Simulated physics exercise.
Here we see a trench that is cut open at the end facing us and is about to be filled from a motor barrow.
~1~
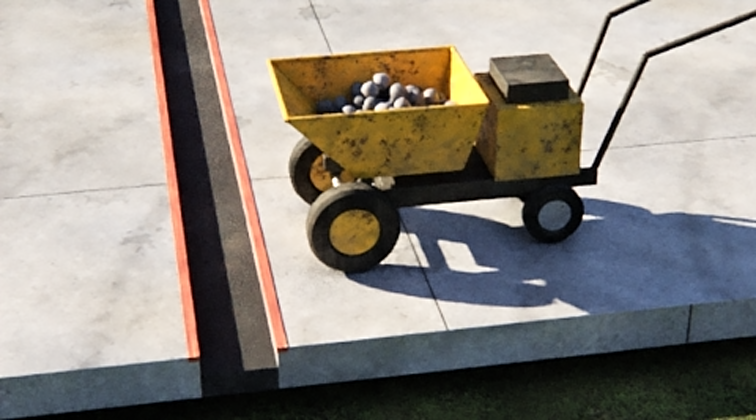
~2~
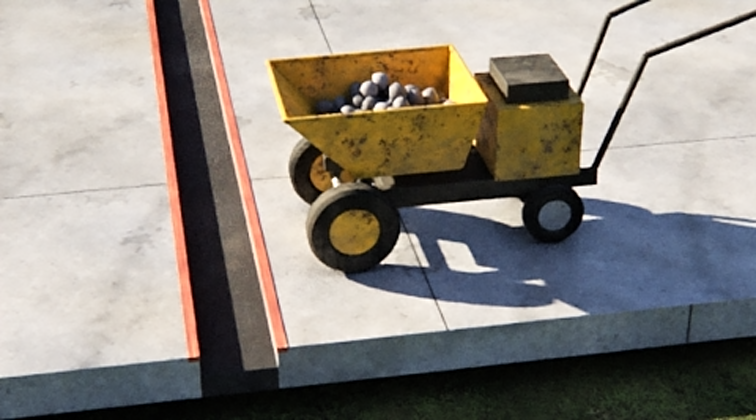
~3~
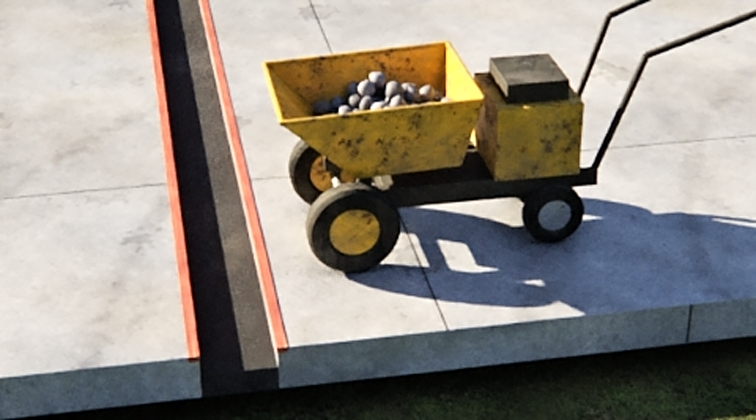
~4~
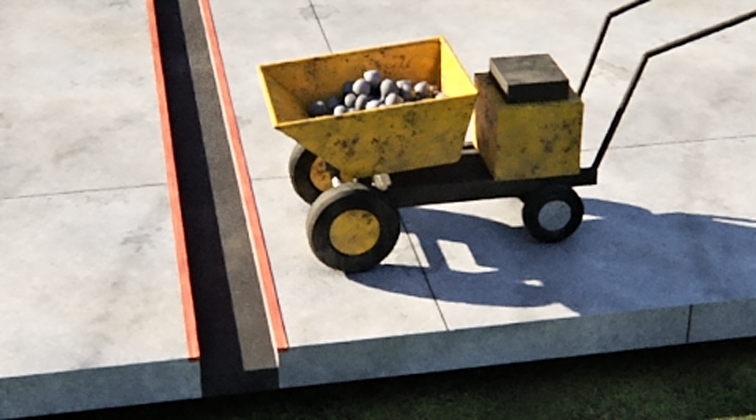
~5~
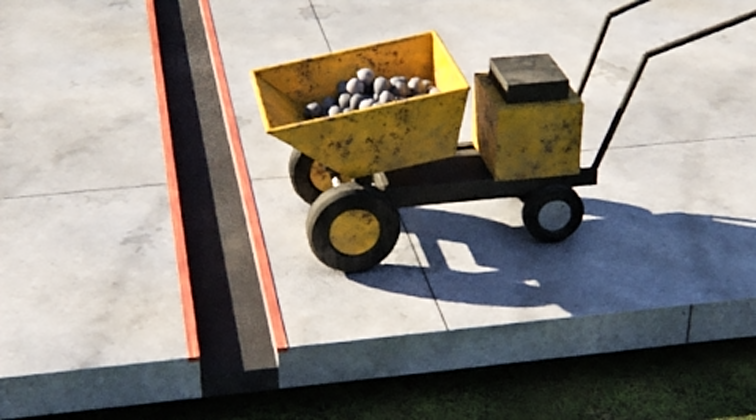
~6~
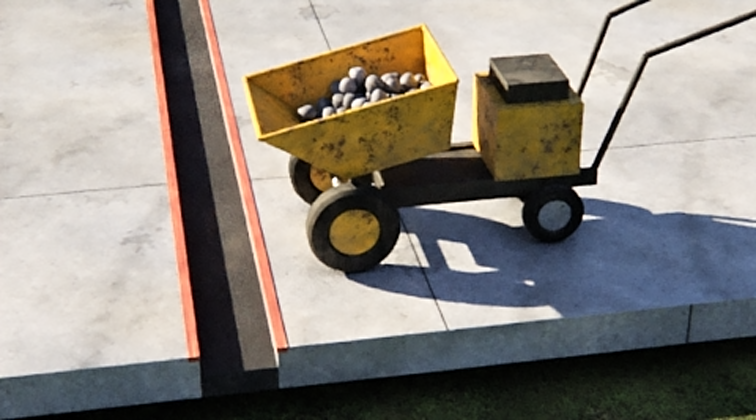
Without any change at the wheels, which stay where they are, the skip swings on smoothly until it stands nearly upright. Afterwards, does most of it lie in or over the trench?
No.
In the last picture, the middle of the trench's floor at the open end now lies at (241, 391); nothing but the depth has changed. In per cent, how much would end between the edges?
Around 50 percent.
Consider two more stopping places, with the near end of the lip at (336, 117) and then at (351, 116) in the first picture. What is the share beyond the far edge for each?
Result: Try 1 = 10 %, try 2 = 10 %.
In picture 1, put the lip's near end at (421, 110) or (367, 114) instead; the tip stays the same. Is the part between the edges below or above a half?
To start, the lesser share; after that, the greater share.
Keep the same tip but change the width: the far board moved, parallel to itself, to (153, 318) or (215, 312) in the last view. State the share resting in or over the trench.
Well, it'd be something like 70 per cent the first time and 0 per cent the second.
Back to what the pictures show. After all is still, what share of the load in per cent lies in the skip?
Close to 15 per cent, give or take.
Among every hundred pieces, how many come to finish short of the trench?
Call it some 0 percent of the pieces.
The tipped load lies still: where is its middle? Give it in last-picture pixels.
At about (158, 248).
Shortly afterwards, skip tipped well over; the whole lot in the skip.
Next, skip tipped steeply; the bulk in the skip; a little in or heaped over the trench; a little beyond it.
Some moments later, skip tipped right over; near a quarter in the skip; near a quarter in or heaped over the trench; near half beyond it.
In the end, skip tipped right over; a little in the skip; near a quarter in or heaped over the trench; near half beyond it.
